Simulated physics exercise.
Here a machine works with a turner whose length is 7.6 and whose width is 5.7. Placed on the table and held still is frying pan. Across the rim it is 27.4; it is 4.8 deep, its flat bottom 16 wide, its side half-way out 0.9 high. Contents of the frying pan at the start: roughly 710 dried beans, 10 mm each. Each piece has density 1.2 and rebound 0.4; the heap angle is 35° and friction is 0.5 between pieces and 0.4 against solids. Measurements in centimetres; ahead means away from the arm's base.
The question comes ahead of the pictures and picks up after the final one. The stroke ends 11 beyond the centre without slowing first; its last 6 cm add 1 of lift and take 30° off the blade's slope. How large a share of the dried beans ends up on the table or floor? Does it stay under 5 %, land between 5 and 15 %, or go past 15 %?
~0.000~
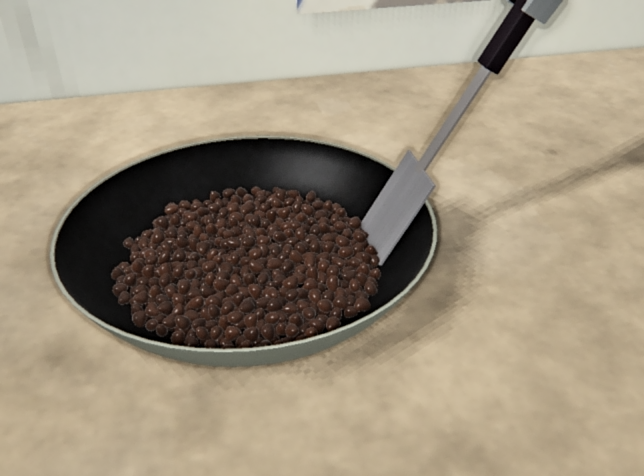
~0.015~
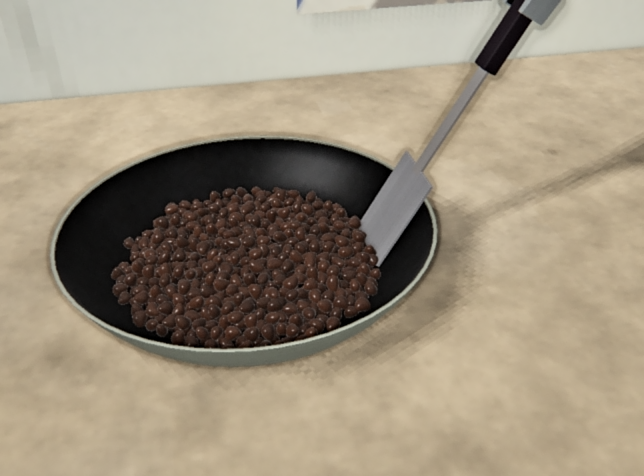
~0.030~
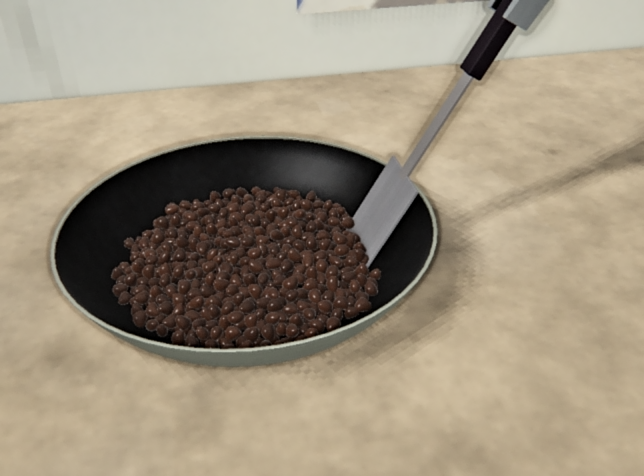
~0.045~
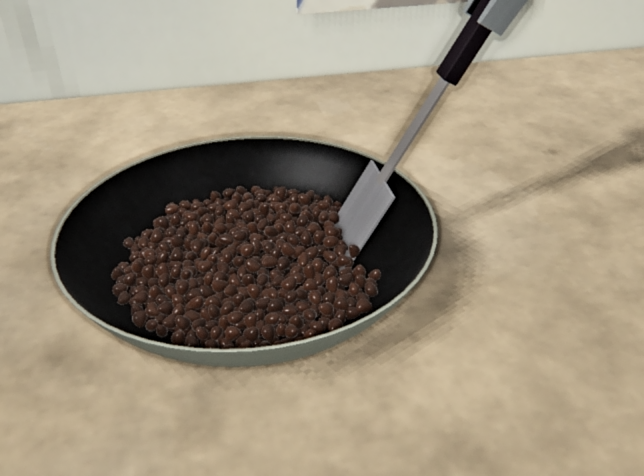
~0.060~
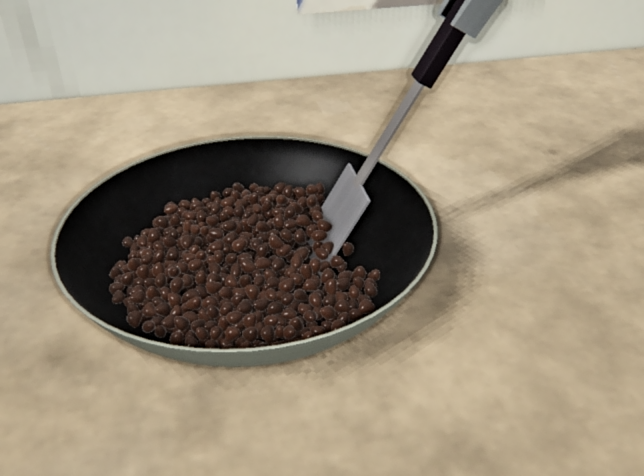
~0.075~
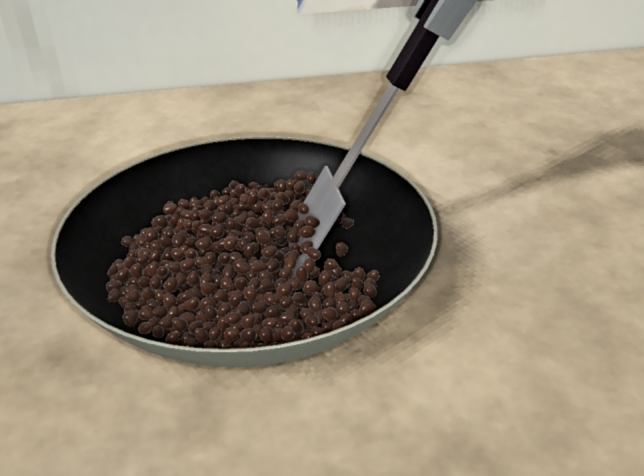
It goes past 15 %.
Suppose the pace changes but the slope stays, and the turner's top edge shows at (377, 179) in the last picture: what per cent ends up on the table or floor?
Expect about 15 per cent there.
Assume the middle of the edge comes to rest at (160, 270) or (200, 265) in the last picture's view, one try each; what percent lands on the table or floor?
Close to 5 and close to 0 per cent, respectively.
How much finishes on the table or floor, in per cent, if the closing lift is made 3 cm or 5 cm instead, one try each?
I'd say close to 20 percent for the first and close to 15 percent for the second.
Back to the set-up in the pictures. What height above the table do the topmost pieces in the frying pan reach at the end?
About 4.0 cm above the table.
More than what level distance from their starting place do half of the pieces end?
3 cm.
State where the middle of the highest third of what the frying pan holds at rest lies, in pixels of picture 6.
The centre sits close to (175, 237).
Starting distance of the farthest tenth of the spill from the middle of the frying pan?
I reckon it's some 40 centimetres.
After 0.11 s, sloping 60°, highest piece 8 above the table; 706 in the frying pan.
After 0.15 s, sloping 53°, highest piece 9 above the table; 706 in the frying pan.
After 0.37 s, sloping 30°, highest piece 16 above the table; 542 in the frying pan, 77 on the table or floor, 87 on the blade or in flight.
After 1.42 s, sloping 30°, highest piece 4 above the table; 542 in the frying pan, 164 on the table or floor.
In the end, 542 in the frying pan, 164 on the table or floor. That is 23 % on the table or floor.
